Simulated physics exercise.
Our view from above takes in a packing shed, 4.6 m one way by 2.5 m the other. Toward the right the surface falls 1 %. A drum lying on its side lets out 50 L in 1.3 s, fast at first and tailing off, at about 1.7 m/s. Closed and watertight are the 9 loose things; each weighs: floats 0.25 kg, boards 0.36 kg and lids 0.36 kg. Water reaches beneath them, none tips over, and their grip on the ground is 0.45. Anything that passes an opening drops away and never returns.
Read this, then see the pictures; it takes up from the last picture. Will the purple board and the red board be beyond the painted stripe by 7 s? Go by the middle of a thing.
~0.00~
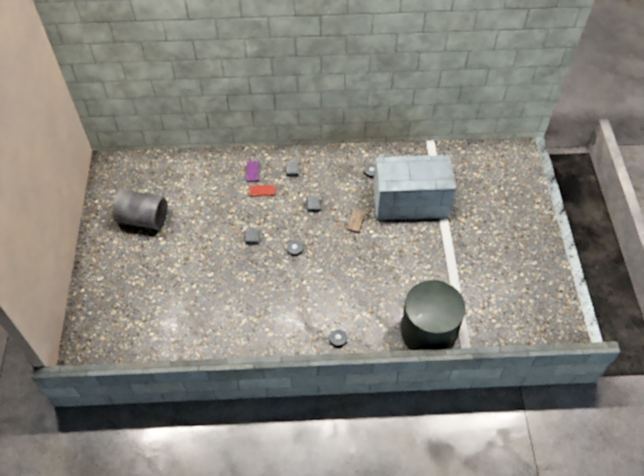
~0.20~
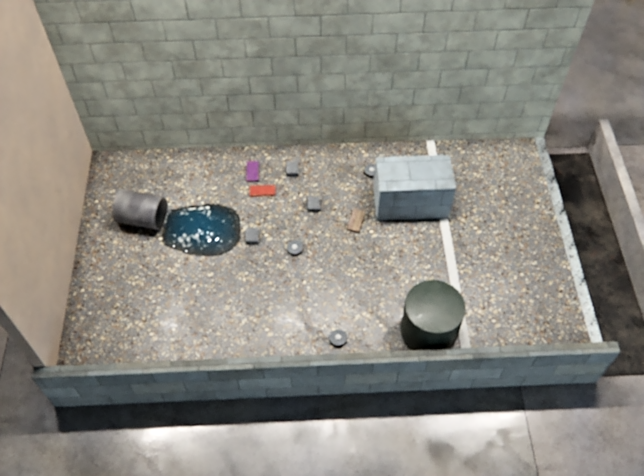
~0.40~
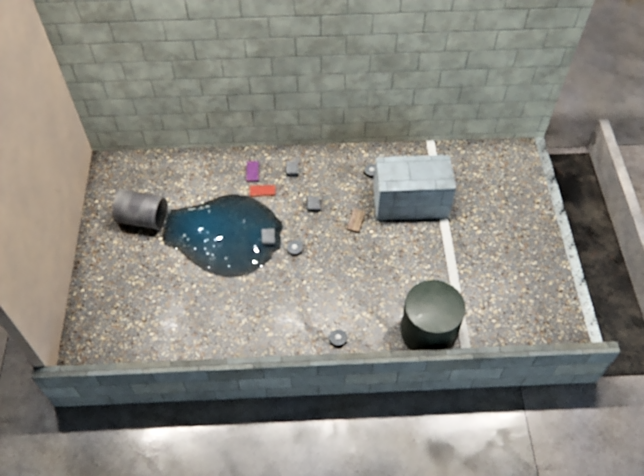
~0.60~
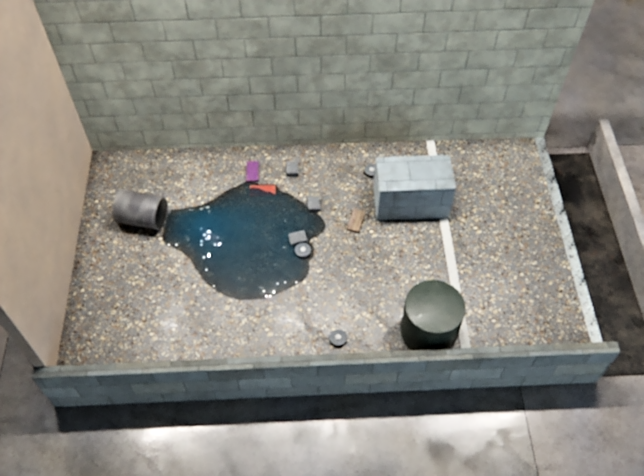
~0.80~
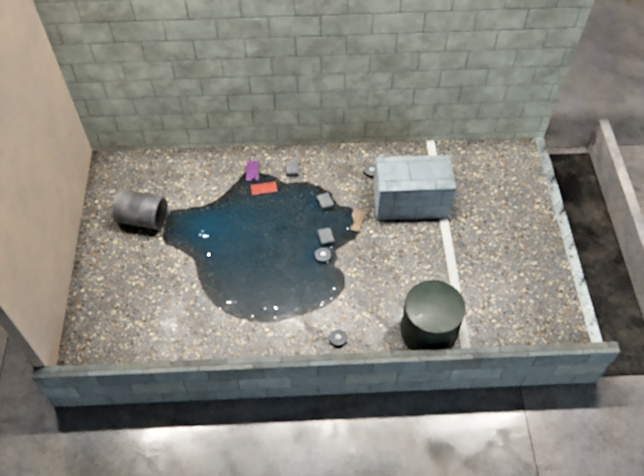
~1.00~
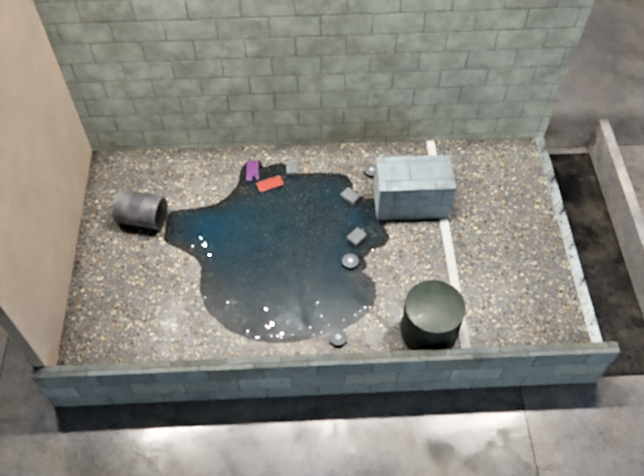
My guess is the purple board does not go over and the red board does not go over.
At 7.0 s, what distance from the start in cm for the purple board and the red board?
0 and 50 cm.
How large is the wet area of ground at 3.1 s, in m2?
Flooded: Near 3.5 m2.
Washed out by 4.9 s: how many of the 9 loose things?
I make it 1.
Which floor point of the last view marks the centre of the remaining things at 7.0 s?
Around (392, 205).
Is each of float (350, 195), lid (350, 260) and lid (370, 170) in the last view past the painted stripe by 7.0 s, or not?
Taking them as listed, the first one succeeded, the second succeeded and the third succeeded.
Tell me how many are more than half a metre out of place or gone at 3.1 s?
I count 5 of them.
After 1.4 s the purple board is near (253, 171), 0.0 m from its start, aground; the red board is near (287, 174), 0.3 m from its start, afloat; 0 of 9 are over the mark; 4 afloat.
After 3.1 s the purple board is near (253, 171), 0.0 m from its start, aground; the red board is near (301, 166), 0.5 m from its start, aground; 4 of 9 are over the mark; 2 afloat.
After 4.9 s the purple board is near (253, 171), 0.0 m from its start, aground; the red board is near (301, 166), 0.5 m from its start, aground; 5 of 9 are over the mark; 0 afloat.
After 7.0 s the purple board is near (253, 171), 0.0 m from its start, aground; the red board is near (301, 166), 0.5 m from its start, aground; 5 of 9 are over the mark; 0 afloat.
